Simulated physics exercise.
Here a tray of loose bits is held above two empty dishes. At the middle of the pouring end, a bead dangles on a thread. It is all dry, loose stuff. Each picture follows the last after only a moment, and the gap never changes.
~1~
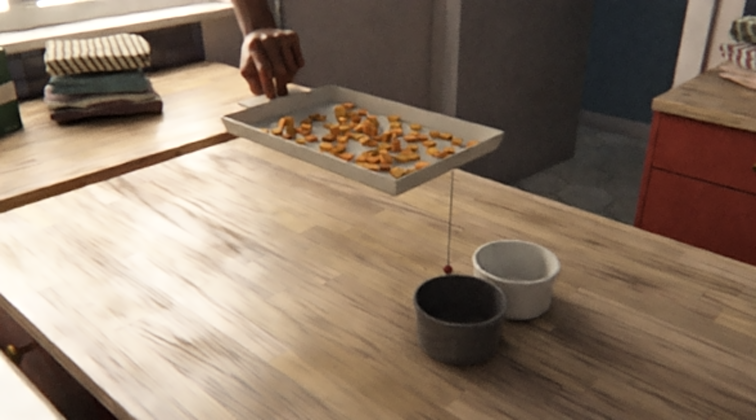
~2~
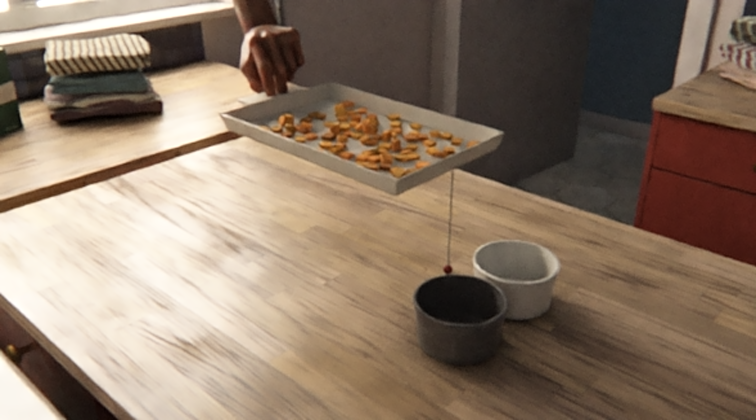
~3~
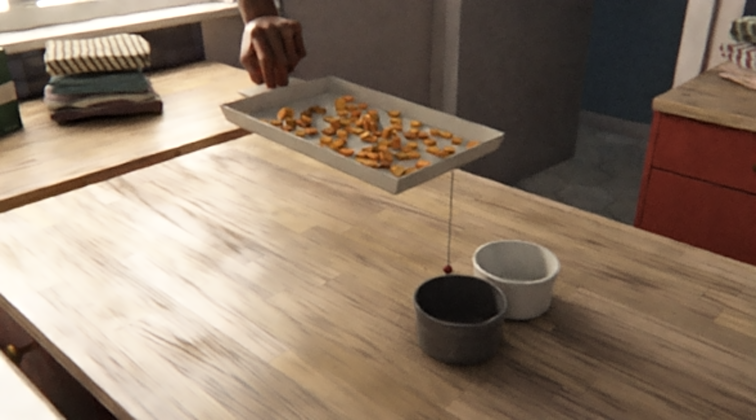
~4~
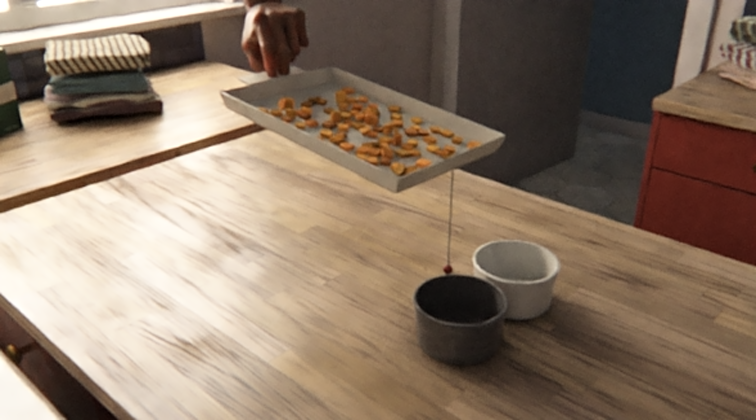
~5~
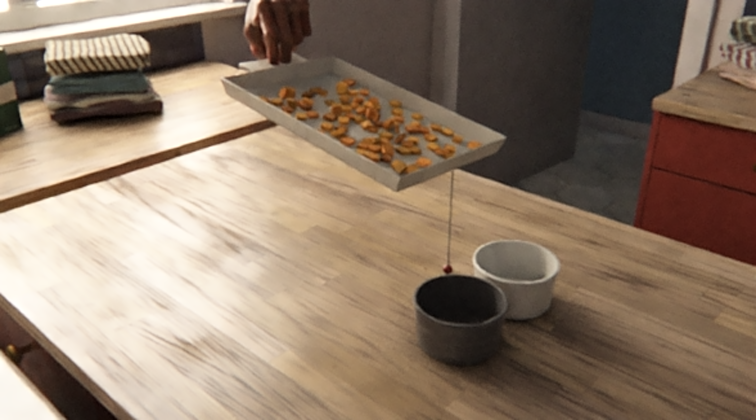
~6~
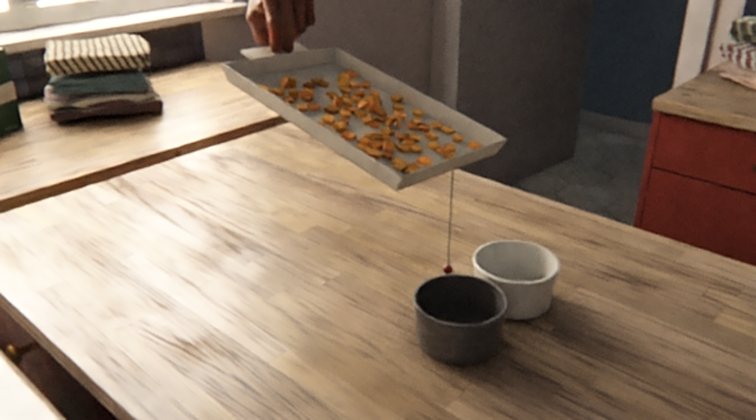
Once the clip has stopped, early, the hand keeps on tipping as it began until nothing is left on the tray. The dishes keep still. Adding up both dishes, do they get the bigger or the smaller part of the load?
They get the bigger part.
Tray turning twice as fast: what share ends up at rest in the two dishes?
That comes out at roughly 90 per cent.
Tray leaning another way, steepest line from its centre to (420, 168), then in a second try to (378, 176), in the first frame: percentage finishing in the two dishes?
Well, 60 percent for one and then 10 percent for the other.
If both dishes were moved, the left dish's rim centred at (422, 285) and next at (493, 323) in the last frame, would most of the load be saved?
Placing 1: A minority of it. Placing 2: A minority of it.
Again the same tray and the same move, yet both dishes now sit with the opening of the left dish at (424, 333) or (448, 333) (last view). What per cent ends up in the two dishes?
In order: 50 percent and 60 percent.
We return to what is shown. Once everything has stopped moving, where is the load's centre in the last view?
Close to (513, 299), more or less.
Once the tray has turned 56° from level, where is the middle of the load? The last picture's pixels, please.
Check around (456, 131) in the last picture.
Shortly afterwards, tray tipped steeply; the whole lot on the tray.
Next, tray tipped right over; the bulk on the tray; a little in the right dish; only a few outside both; a little in the air.
Some moments later, tray tipped past a quarter turn; near a quarter in the left dish; near two thirds in the right dish; a little outside both; only a few in the air.
In the end, tray tipped past a quarter turn; near a quarter in the left dish; near two thirds in the right dish; a little outside both; only a few in the air.
